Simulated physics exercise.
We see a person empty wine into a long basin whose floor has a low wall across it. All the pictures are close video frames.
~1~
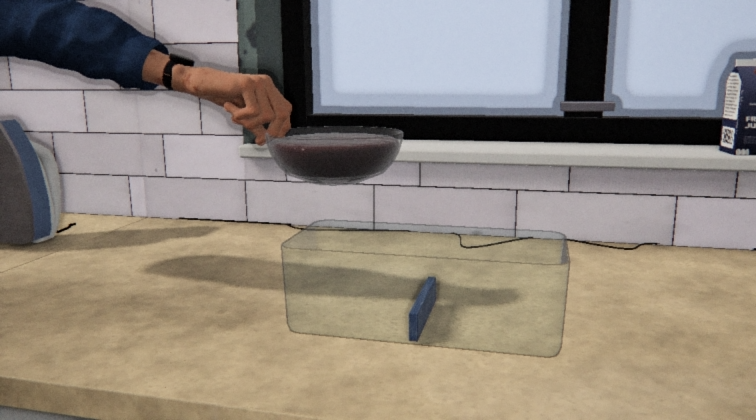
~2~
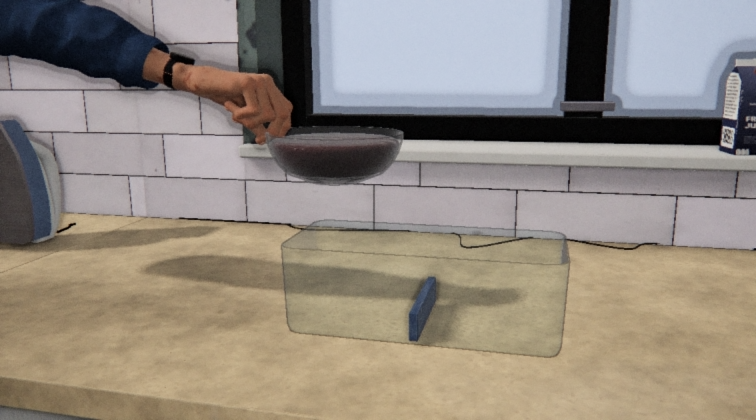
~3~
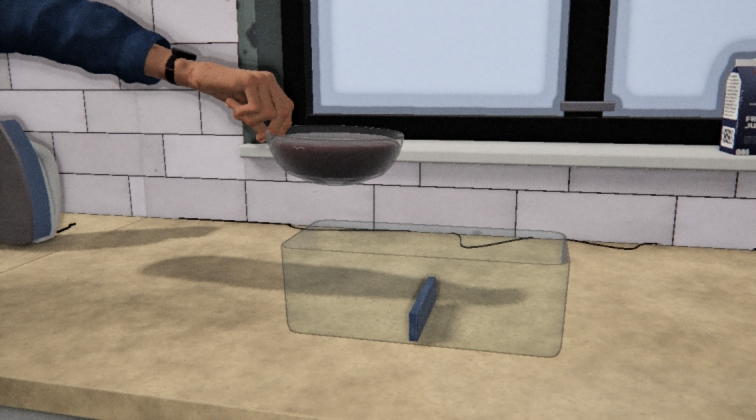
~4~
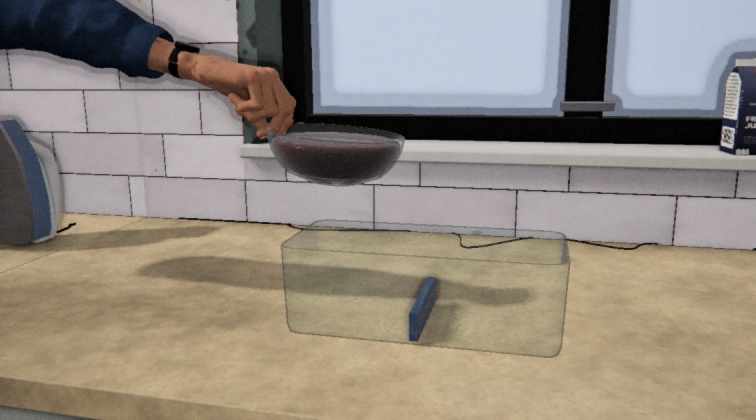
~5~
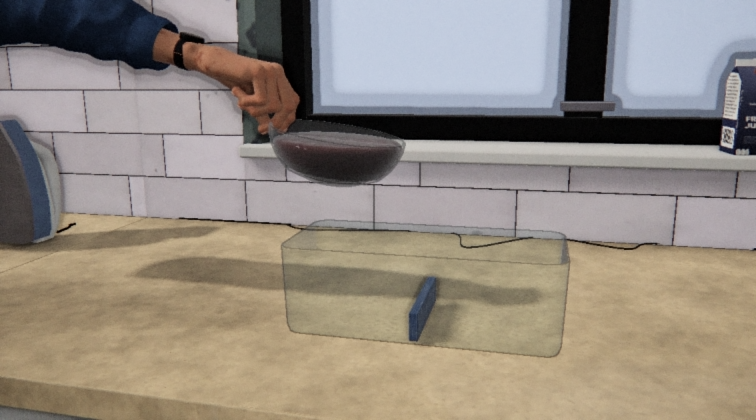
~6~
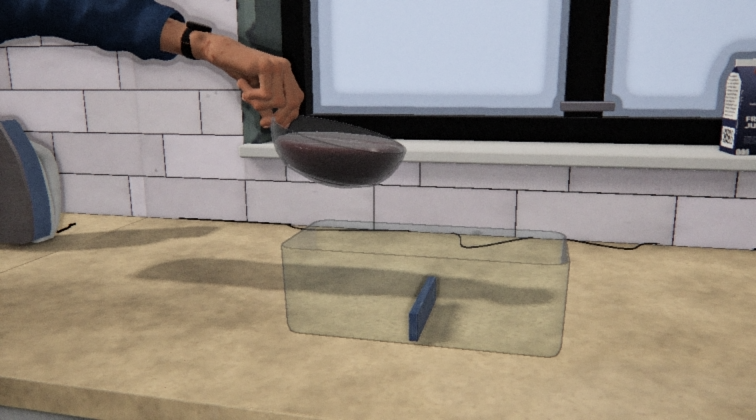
A hand held a clear bowl of dark red wine above a long see-through basin with a low blue wall across its floor, then slowly tilted the bowl slightly to the right.
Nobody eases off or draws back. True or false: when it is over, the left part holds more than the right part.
False.
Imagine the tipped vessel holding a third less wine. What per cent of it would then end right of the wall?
That share would be some 60 parts in a hundred.
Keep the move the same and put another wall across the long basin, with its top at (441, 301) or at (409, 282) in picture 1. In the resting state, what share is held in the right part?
Roughly 50 per cent first and roughly 80 per cent second.
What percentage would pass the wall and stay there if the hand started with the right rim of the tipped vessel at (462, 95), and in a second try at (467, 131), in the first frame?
In order, some 80 and 80 percent.
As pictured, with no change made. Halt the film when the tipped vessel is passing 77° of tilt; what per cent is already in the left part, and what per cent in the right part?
About 5 % left and about 50 % right.
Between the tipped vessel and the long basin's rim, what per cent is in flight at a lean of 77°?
30 %.
A moment on, the tilt is 77° and 17 per cent is still to pour, 6 is left of the wall and 49 right of it.
Next, the tilt is 112° and 0 per cent is still to pour, 33 is left of the wall and 67 right of it.
Then the tilt is 116° and 0 per cent is still to pour, 33 is left of the wall and 67 right of it.
Later the tilt is 116° and 0 per cent is still to pour, 33 is left of the wall and 66 right of it.
In the end 34 per cent lies left of the wall, 66 right of it and 1 outside.
